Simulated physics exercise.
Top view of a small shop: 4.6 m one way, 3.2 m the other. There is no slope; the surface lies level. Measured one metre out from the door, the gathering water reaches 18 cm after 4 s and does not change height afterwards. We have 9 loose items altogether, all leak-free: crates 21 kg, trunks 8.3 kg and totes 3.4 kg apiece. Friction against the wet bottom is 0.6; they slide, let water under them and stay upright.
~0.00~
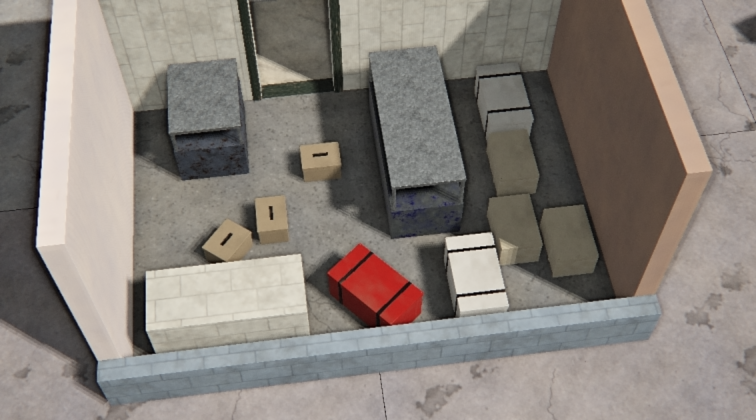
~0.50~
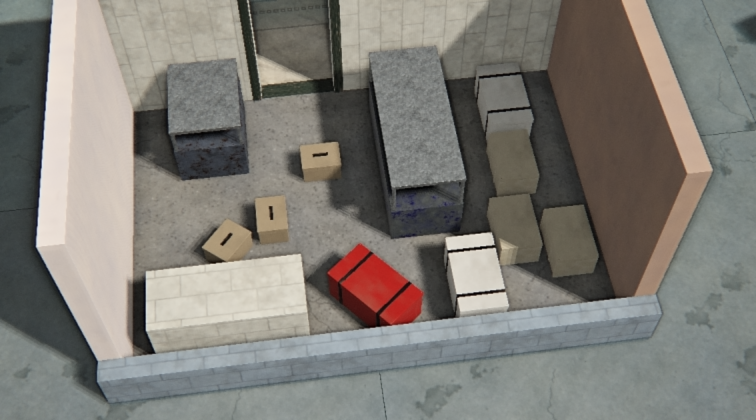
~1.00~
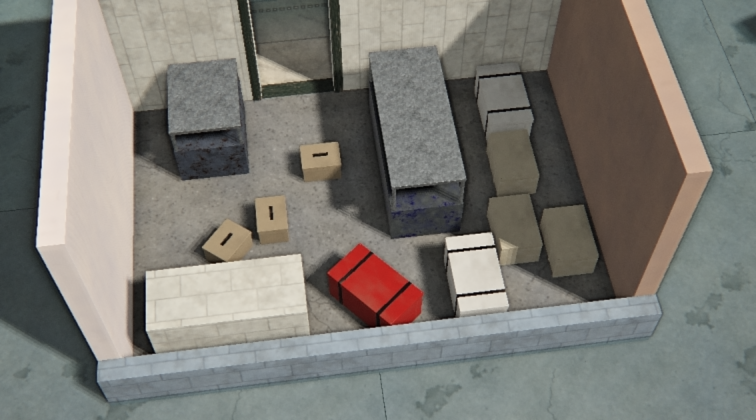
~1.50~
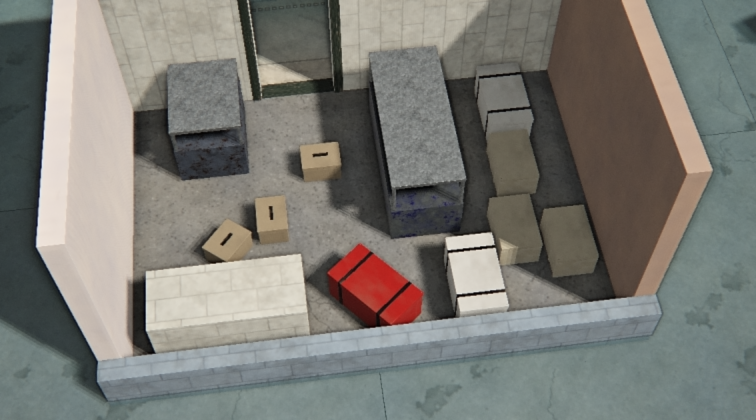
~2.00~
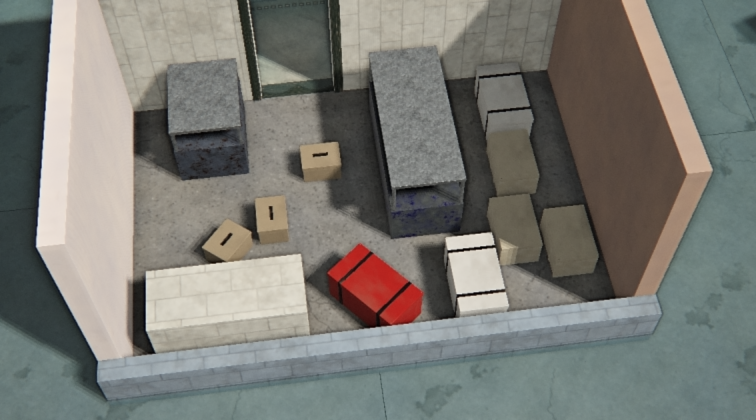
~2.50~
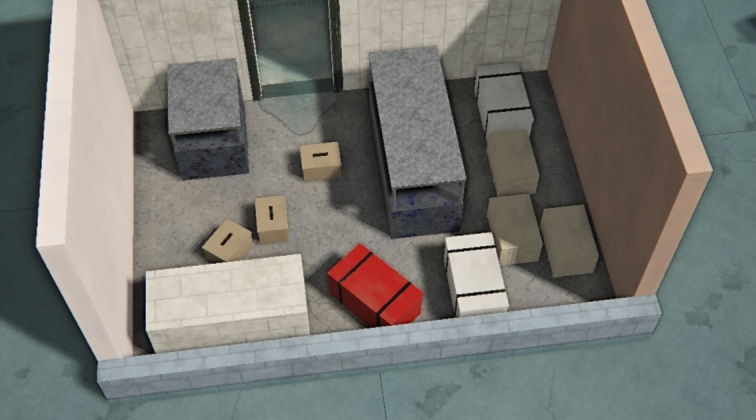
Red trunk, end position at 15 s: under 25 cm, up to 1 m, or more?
It is pushed a bit.
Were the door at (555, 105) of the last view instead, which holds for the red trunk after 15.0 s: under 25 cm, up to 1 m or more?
I'd expect the red trunk to shift slightly.
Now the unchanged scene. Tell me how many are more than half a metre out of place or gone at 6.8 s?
3.
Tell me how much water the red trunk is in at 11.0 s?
Near 9 cm deep.
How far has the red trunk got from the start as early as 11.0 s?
Roughly 50 cm.
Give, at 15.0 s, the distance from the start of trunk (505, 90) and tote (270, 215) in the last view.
First 30 cm, then 140 cm.
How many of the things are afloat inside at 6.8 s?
Count: 4.
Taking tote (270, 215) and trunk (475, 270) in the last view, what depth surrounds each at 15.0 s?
First about 10 cm, second about 10 cm.
After 3.5 s the red trunk is near (375, 283), 0.0 m from its start, aground; 0 afloat.
After 6.8 s the red trunk is near (393, 287), 0.2 m from its start, afloat; 4 afloat.
After 11.0 s the red trunk is near (426, 282), 0.5 m from its start, afloat; 6 afloat.
After 15.0 s the red trunk is near (439, 276), 0.6 m from its start, afloat; 9 afloat.
